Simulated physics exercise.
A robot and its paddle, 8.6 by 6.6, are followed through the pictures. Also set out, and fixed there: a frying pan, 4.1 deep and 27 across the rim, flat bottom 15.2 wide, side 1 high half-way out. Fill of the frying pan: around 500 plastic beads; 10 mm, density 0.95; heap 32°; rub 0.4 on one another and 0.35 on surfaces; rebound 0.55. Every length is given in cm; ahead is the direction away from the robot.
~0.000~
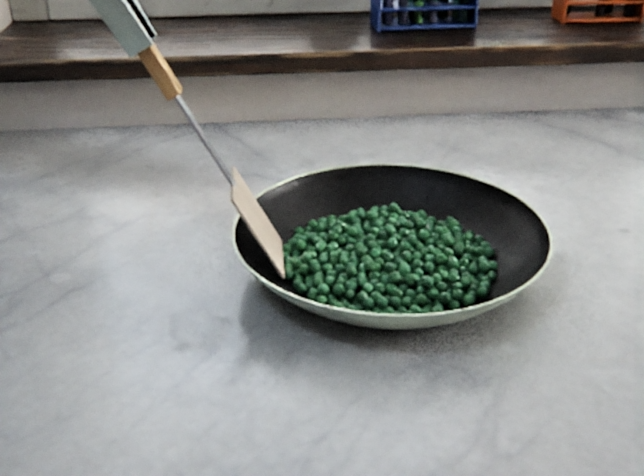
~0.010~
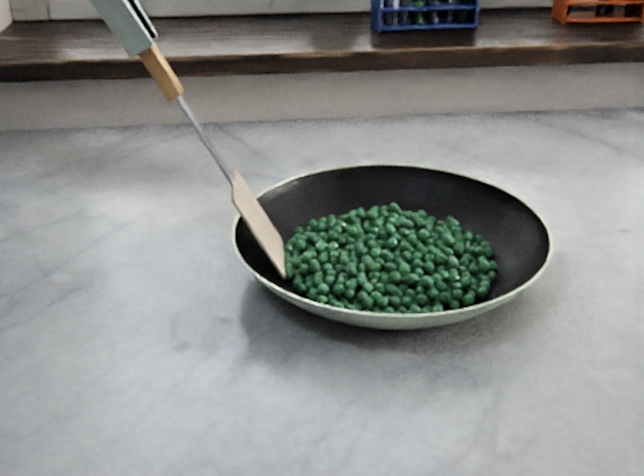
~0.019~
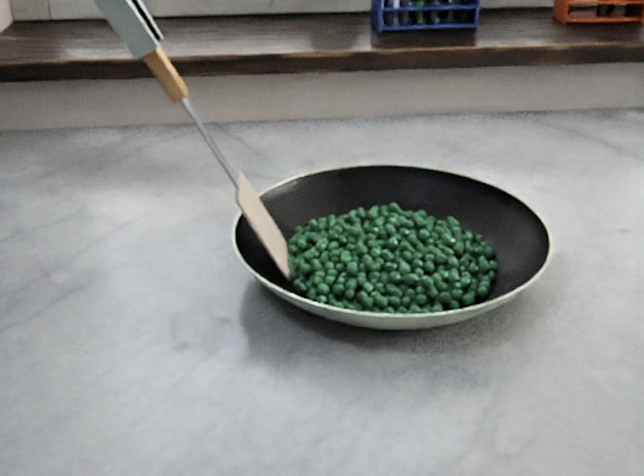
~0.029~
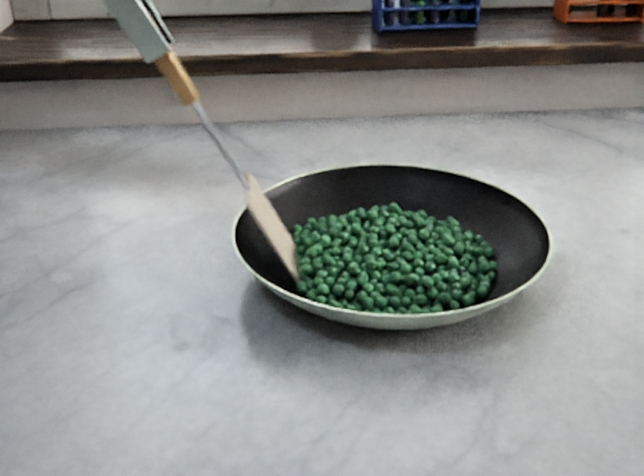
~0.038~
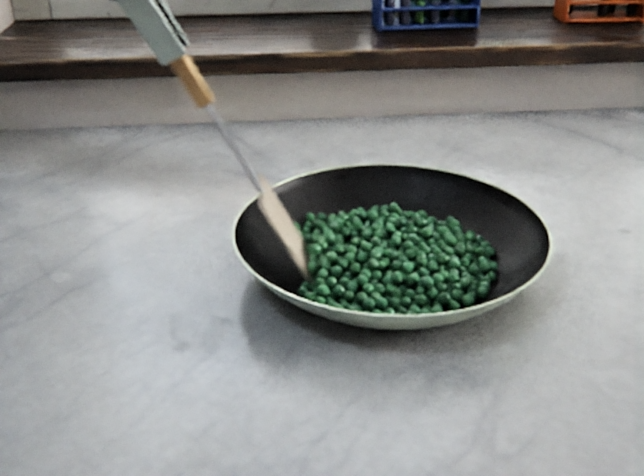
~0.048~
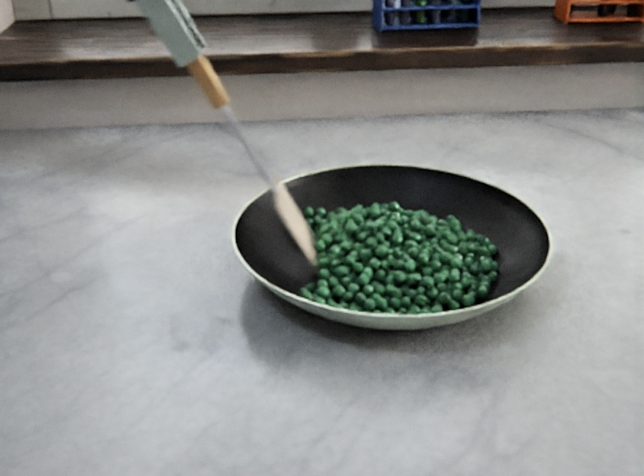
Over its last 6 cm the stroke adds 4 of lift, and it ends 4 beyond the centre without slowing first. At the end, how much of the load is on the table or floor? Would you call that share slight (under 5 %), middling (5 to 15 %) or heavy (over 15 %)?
It is middling.
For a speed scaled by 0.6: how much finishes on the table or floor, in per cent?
Estimate: Approx. 0 %.
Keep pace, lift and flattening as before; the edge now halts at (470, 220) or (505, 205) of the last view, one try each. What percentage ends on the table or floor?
Try 1: Approx. 10 %; try 2: Approx. 20 %.
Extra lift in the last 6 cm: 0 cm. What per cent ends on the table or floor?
Result: Approx. 0 %.
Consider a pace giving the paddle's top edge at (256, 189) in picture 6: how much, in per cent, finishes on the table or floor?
That share would be about 0 percent.
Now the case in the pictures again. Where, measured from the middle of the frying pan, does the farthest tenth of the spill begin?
Around 115 centimetres from the centre.
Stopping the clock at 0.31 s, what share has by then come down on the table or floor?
Close to 6 per cent of the load.
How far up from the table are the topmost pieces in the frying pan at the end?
Close to 3.5 centimetres high.
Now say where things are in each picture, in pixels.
Paddle top edge at (232, 182), sloping 63°; upper third of the load around (385, 250), from x 285 to 490, top at y 210; 500 in the frying pan, in the first picture.
Paddle top edge at (233, 182), sloping 63°; upper third of the load around (385, 251), from x 285 to 490, top at y 210, in the second picture.
Paddle top edge at (237, 184), sloping 63°; upper third of the load around (383, 253), from x 290 to 490, top at y 210, in the third picture.
Paddle top edge at (247, 187), sloping 63°; upper third of the load around (380, 251), from x 295 to 490, top at y 210, in the fourth picture.
Paddle top edge at (261, 189), sloping 63°; upper third of the load around (378, 249), from x 295 to 495, top at y 210, in the fifth picture.
Paddle top edge at (275, 190), sloping 63°; upper third of the load around (380, 246), from x 295 to 495, top at y 205; 500 in the frying pan, in the sixth picture.
After 0.07 s, sloping 63°, highest piece 5 above the table; 500 in the frying pan.
After 0.09 s, sloping 63°, highest piece 7 above the table; 500 in the frying pan.
After 0.31 s, sloping 63°, highest piece 7 above the table; 462 in the frying pan, 30 on the table or floor, 8 on the blade or in flight.
After 1.36 s, sloping 63°, highest piece 3 above the table; 462 in the frying pan, 38 on the table or floor.
At rest, 462 in the frying pan, 38 on the table or floor. That is 8 % on the table or floor.
